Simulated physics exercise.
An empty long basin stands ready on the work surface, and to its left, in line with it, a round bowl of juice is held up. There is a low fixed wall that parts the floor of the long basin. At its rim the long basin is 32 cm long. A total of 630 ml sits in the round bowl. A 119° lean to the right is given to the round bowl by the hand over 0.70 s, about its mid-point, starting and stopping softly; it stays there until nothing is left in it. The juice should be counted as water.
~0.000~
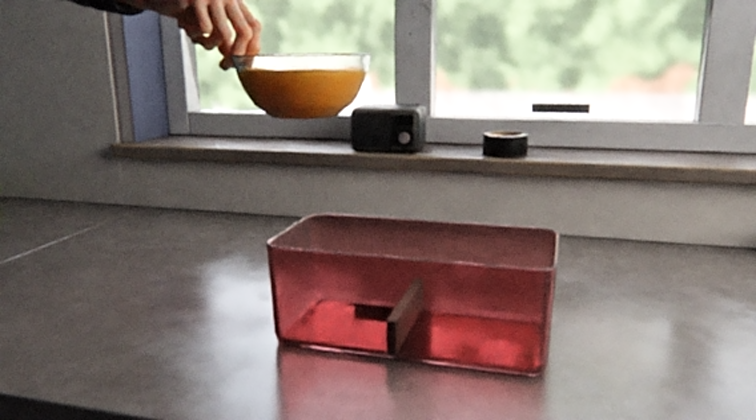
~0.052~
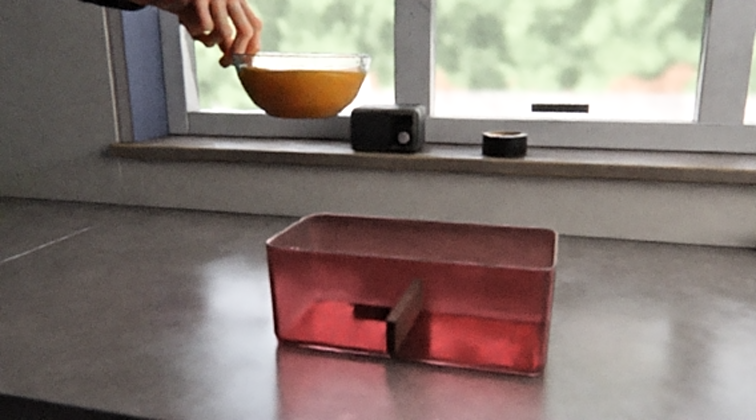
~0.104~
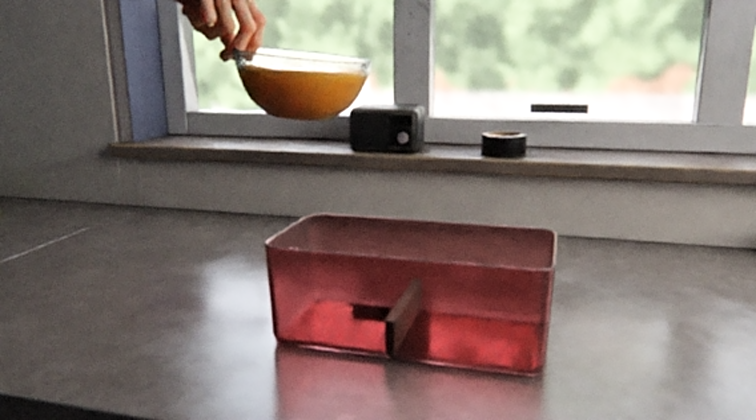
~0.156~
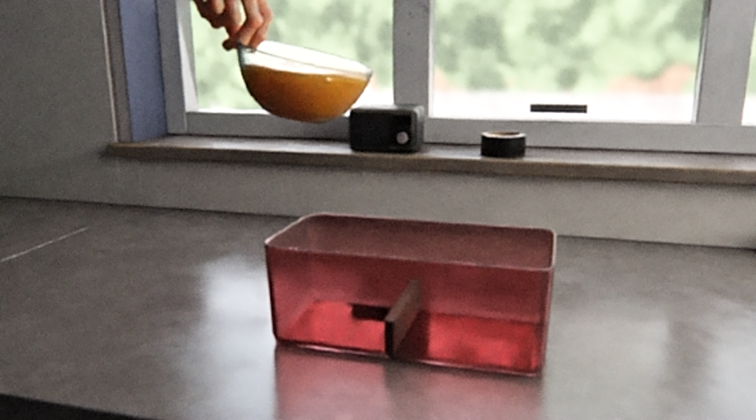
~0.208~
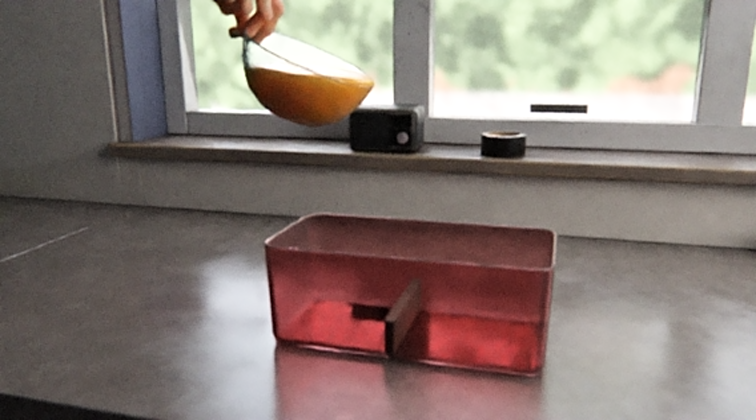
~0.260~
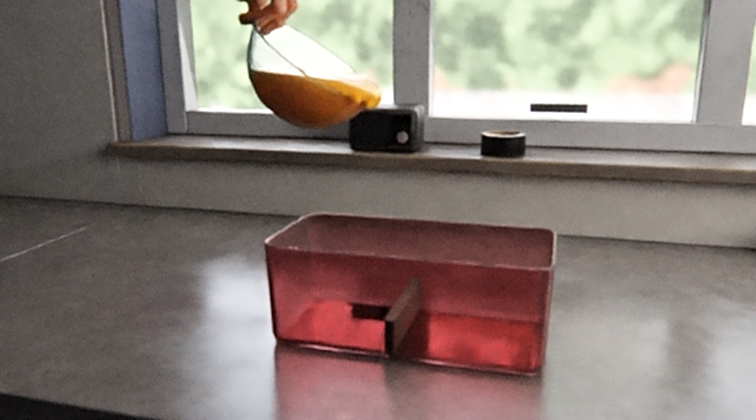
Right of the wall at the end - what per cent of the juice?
Near 60 per cent.
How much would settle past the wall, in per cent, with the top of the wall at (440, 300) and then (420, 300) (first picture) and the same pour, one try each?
Respectively 15 and 40 %.
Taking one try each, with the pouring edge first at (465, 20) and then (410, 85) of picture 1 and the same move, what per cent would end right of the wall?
The first try gives 75 percent and the second 80 percent.
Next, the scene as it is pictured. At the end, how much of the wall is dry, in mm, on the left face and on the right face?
Measured: Left around 28 mm, right around 24 mm.
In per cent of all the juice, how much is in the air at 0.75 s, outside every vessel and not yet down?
Close to 2 %.
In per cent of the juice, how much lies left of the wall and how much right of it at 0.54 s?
Around 8 percent on the left and 50 on the right.
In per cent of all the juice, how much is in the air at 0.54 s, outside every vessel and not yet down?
Near 38 per cent at that time.
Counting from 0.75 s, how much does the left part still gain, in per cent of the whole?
Close to 1% of the whole.
After 0.54 s the tilt is 105° and 4 per cent is still to pour, 8 is left of the wall and 50 right of it.
After 0.75 s the tilt is 119° and 0 per cent is still to pour, 37 is left of the wall and 60 right of it.
After 0.96 s the tilt is 119° and 0 per cent is still to pour, 38 is left of the wall and 60 right of it.
After 1.20 s the tilt is 119° and 0 per cent is still to pour, 38 is left of the wall and 60 right of it.
In the end 38 per cent lies left of the wall, 60 right of it and 2 outside.
